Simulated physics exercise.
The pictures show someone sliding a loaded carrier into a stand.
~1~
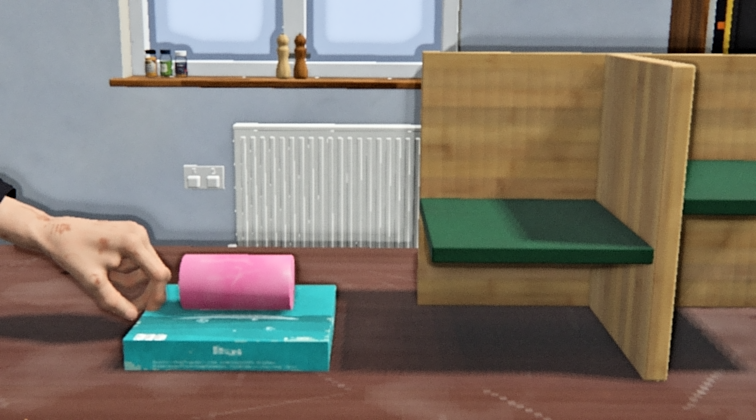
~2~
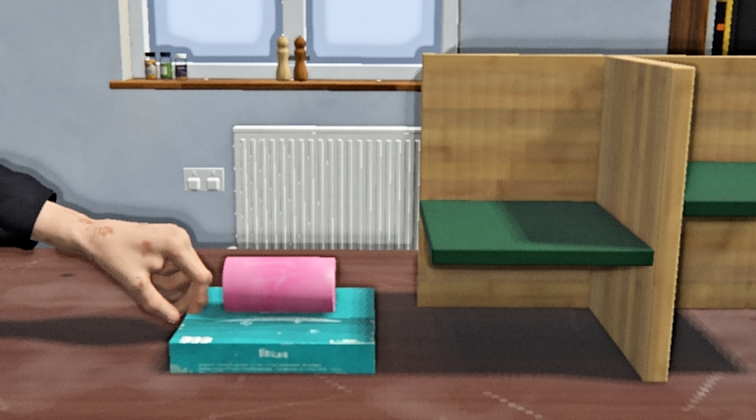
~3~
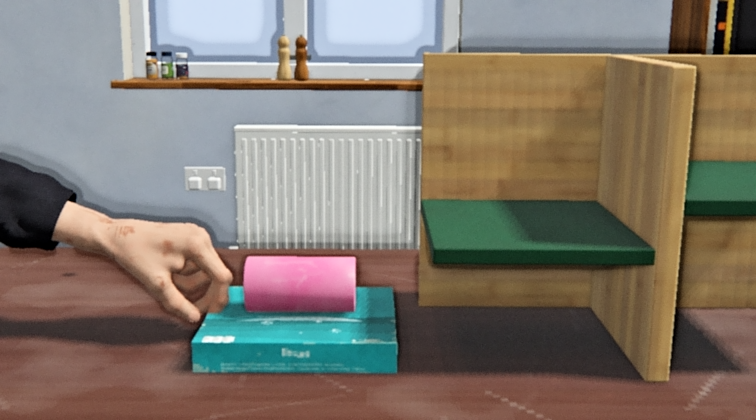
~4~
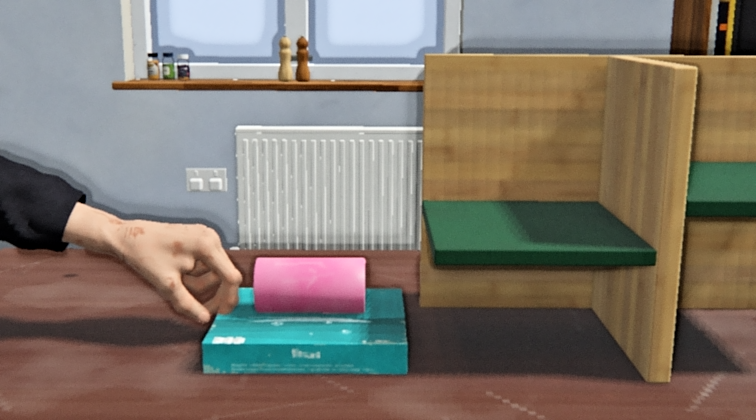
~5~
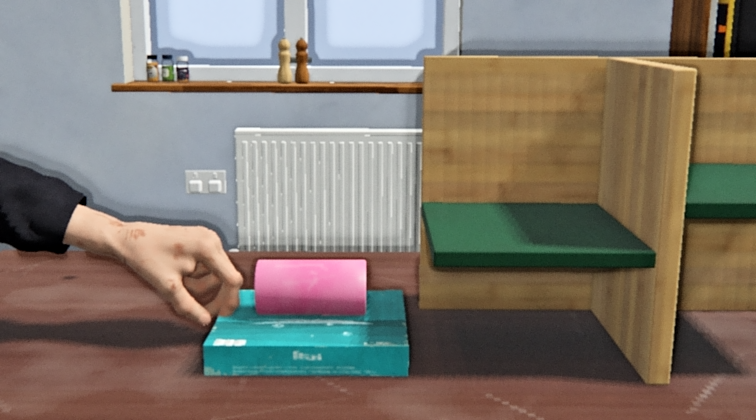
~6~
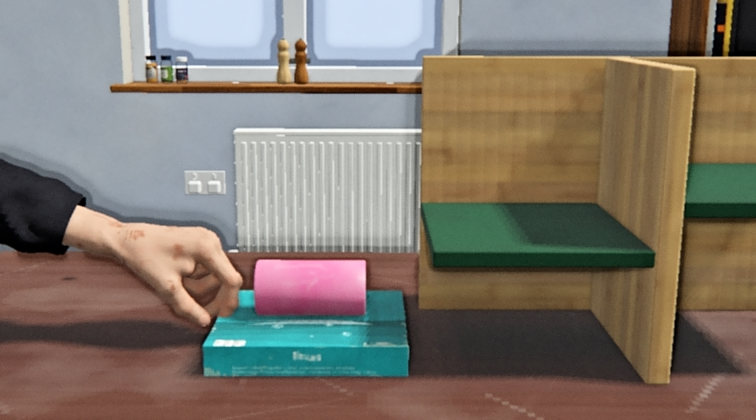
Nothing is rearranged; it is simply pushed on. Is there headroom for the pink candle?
Outcome: The pink candle passes below.
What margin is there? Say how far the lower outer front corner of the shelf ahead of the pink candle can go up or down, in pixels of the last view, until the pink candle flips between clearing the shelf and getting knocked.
Roughly 24 pixels down.
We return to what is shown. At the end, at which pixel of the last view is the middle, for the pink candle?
Its middle is close to (522, 289).
Then, 0.62 s past the last view, pink candle riding along near (365, 289).
Then, 1.16 s past the last view, pink candle riding along near (431, 289).
Then, 1.64 s past the last view, pink candle riding along near (491, 290).
Finally, the pink candle clears the shelf, near (522, 290).
